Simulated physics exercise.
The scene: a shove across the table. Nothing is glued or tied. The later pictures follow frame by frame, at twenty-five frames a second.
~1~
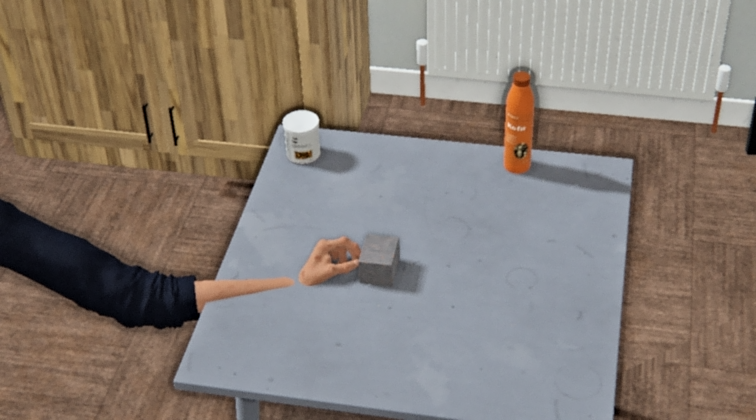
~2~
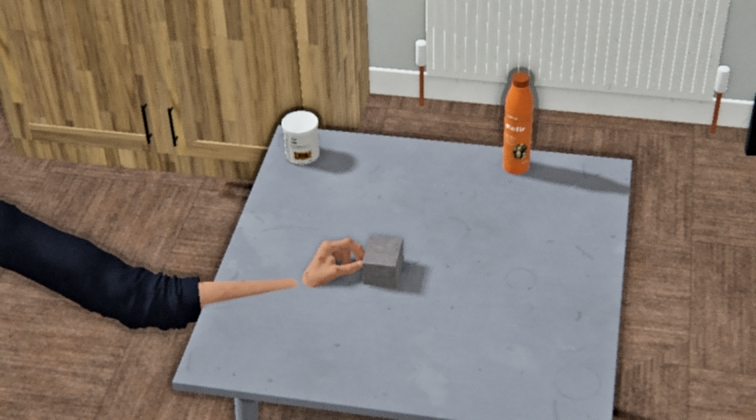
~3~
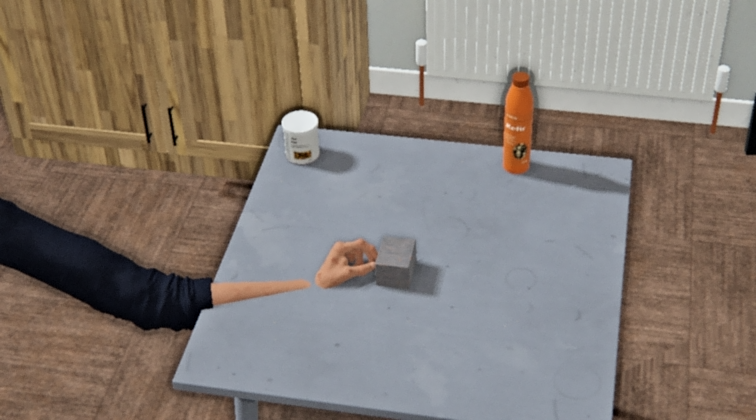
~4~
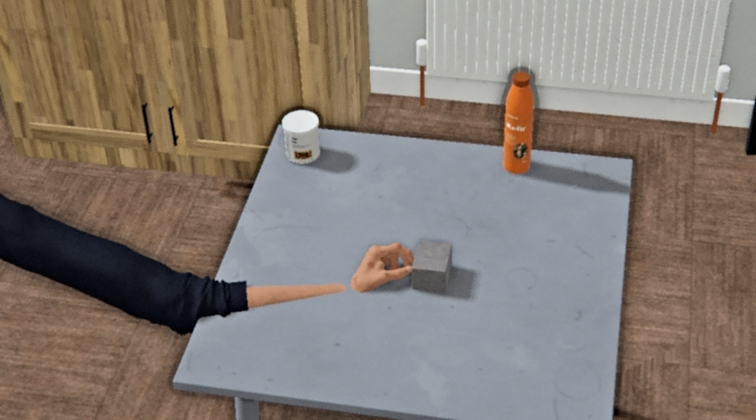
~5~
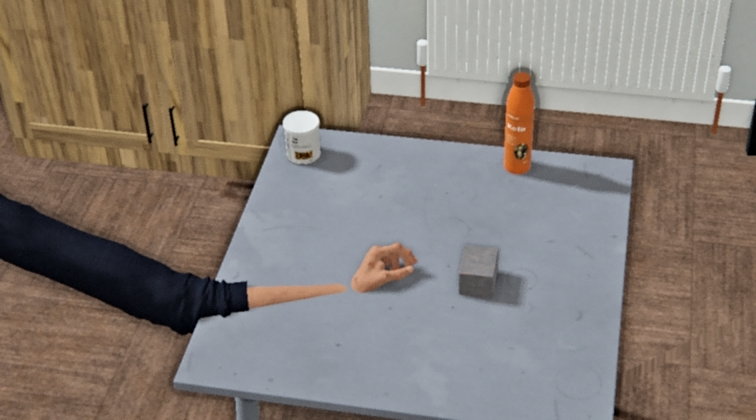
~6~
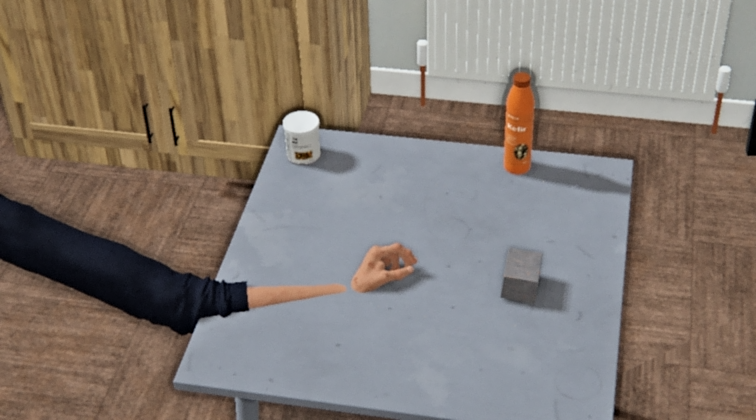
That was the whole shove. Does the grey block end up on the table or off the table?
The grey block goes over the edge.
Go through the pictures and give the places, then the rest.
Under the hand; grey block (379, 260), in the first picture.
Under the hand; grey block (383, 261), in the second picture.
Under the hand; grey block (396, 262), in the third picture.
Grey block (432, 266), in the fourth picture.
Grey block (479, 271) shifted about its own width, in the fifth picture.
Grey block (521, 275) turned 5° from how it was put, in the sixth picture.
Then, 0.20 s on from there, grey block now off the table.
Then, 0.40 s on from there, things are still on the move.
Then, 0.60 s on from there, as before.
In the end, off the table, grey block.
